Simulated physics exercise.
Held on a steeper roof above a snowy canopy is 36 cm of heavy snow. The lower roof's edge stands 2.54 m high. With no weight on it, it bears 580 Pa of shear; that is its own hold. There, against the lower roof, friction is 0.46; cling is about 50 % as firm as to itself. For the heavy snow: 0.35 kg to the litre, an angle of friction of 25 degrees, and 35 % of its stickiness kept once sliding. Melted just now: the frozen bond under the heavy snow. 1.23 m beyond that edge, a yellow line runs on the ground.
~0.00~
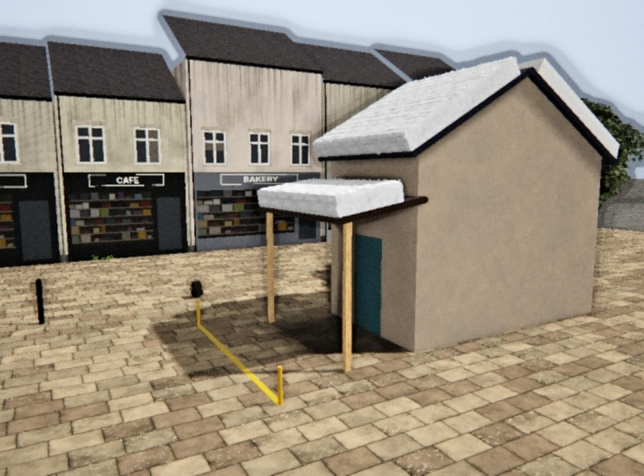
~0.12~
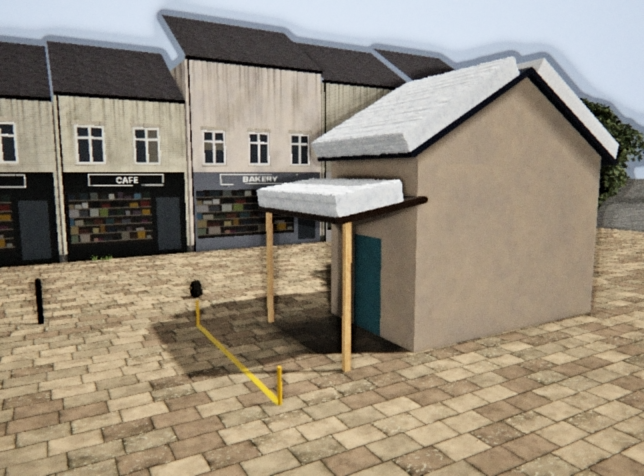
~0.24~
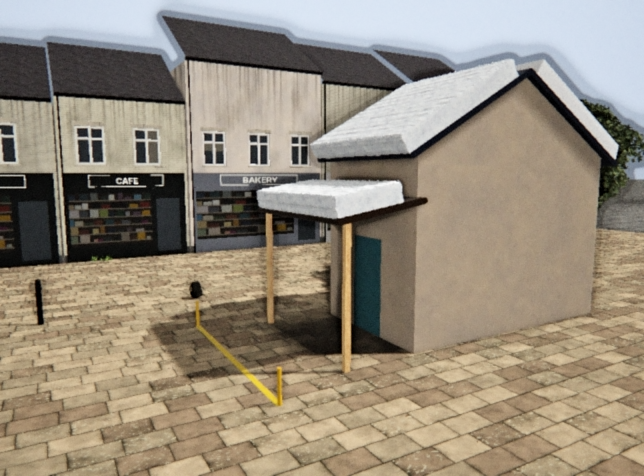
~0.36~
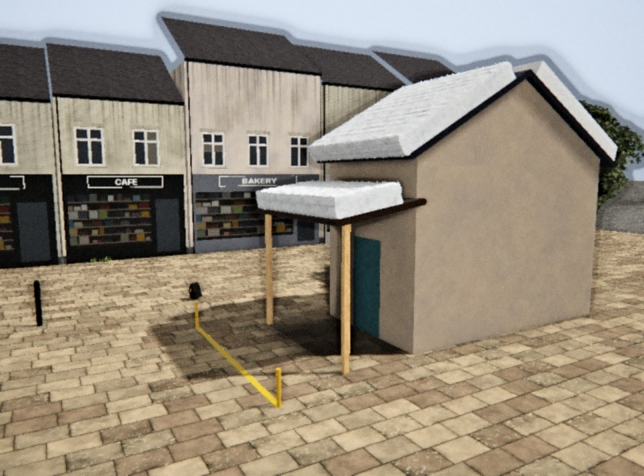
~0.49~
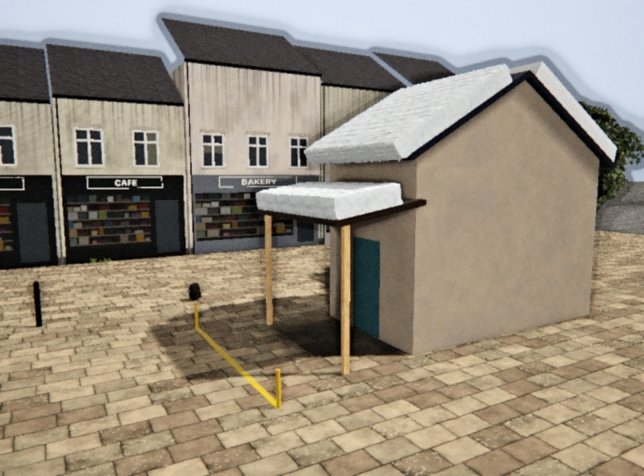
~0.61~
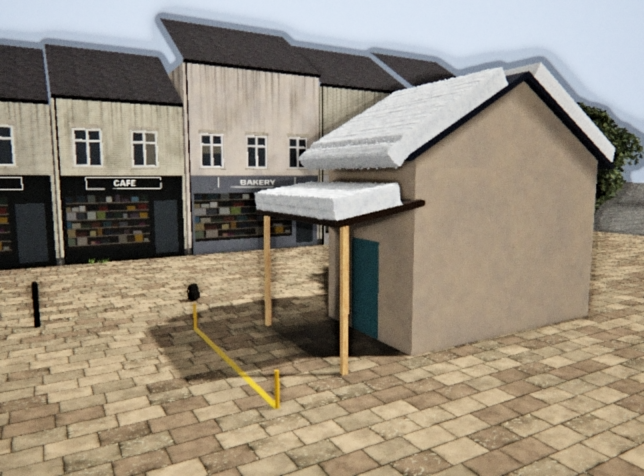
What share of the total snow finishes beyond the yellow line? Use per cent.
About 28 %.
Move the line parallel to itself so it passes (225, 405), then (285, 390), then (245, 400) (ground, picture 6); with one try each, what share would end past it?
I'd guess near 12 %, then near 35 %, and near 20 % on the last try.
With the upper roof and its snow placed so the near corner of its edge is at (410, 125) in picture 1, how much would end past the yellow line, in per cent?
50 %.
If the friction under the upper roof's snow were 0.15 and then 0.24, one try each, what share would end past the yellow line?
About 50 % in the first try and about 40 % in the second.
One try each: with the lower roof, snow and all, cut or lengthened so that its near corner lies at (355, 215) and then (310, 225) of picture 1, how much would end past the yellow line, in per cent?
The first try gives 40 percent and the second gives 16 percent.
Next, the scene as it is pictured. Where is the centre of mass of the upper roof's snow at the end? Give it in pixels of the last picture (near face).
I'd place it around (295, 320).
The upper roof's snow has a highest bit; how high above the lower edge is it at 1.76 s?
1.7 m or thereabouts.
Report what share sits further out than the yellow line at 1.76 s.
About 0 %.
By 1.13 s, none is below the lower edge and 0 % is past the line.
By 1.76 s, none is below the lower edge and 0 % is past the line.
By 2.38 s, 24 % is below the lower edge and 2 % is past the line.
By 3.00 s, 53 % is below the lower edge and 21 % is past the line.
By 5.00 s, at the end, 60 % is below the lower edge and 28 % is past the line.
